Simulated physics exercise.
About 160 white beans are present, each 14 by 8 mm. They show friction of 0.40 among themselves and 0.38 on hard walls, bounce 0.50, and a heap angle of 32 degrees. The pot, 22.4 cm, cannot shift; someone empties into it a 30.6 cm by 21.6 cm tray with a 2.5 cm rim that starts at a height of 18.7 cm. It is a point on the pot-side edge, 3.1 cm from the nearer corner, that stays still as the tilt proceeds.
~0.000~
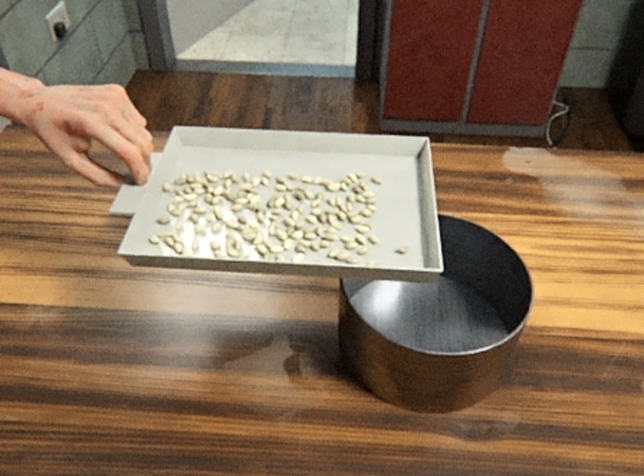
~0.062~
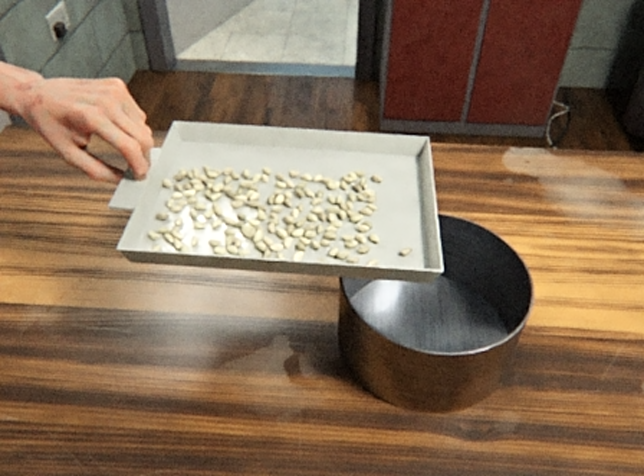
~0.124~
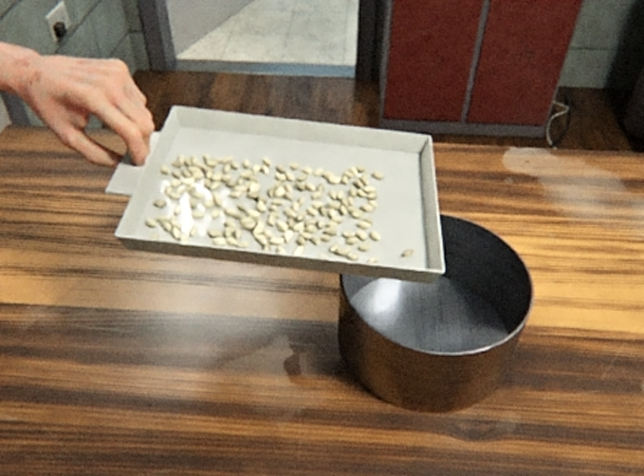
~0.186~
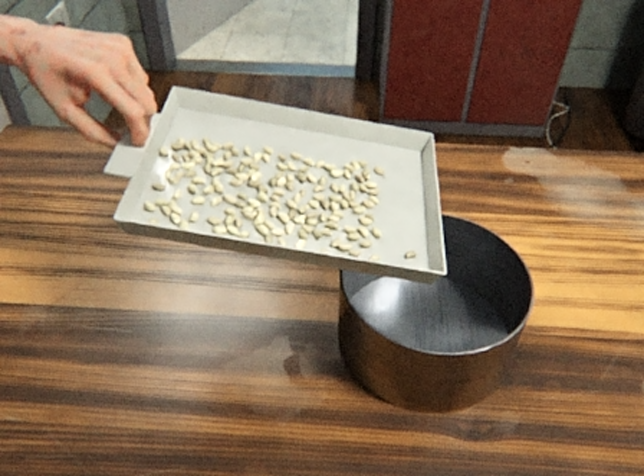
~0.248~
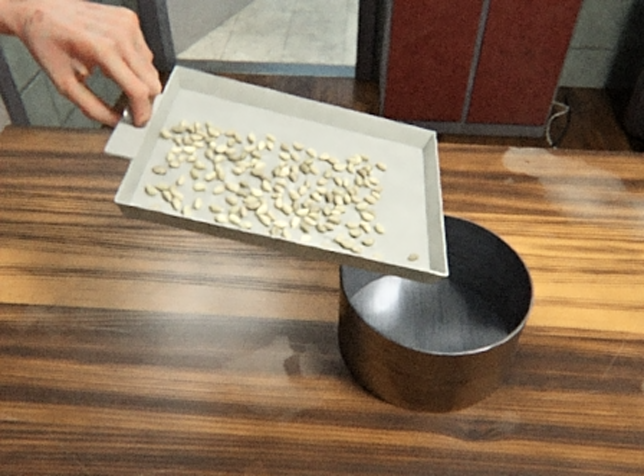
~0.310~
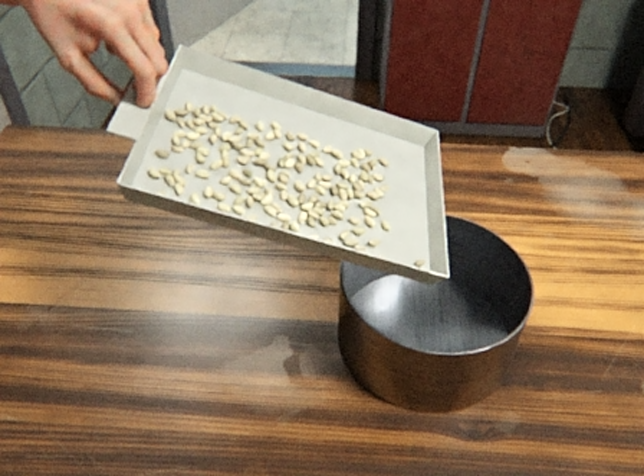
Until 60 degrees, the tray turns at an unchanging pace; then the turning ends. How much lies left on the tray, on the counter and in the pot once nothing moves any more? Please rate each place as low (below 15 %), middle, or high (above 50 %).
Left on the tray: High, counter: Low, pot: Middle.
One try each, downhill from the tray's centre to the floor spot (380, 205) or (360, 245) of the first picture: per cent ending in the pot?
25 and 25 %.
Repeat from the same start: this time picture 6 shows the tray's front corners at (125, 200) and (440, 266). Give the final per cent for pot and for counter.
You'd end with pot at 10 and counter at 0.
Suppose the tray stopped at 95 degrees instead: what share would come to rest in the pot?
95 %.
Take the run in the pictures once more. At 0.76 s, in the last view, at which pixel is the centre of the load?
Load centre, approx.: (430, 231) px.
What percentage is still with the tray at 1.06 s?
Estimate: Near 65 in a hundred.
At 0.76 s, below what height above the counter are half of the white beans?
Roughly 22 centimetres.
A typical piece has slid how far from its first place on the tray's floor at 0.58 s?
It has moved some 6 cm from its start.
After 0.58 s, tilt 40 degrees; the tray holds 100 %, the pot 0 %.
After 0.76 s, tilt 53 degrees; the tray holds 100 %, the pot 0 %.
After 1.06 s, tilt 60 degrees; the tray holds 65 %, the pot 25 %.
In the end, at 2.2 s, tray 65 %, counter 5 %, pot 30 %.
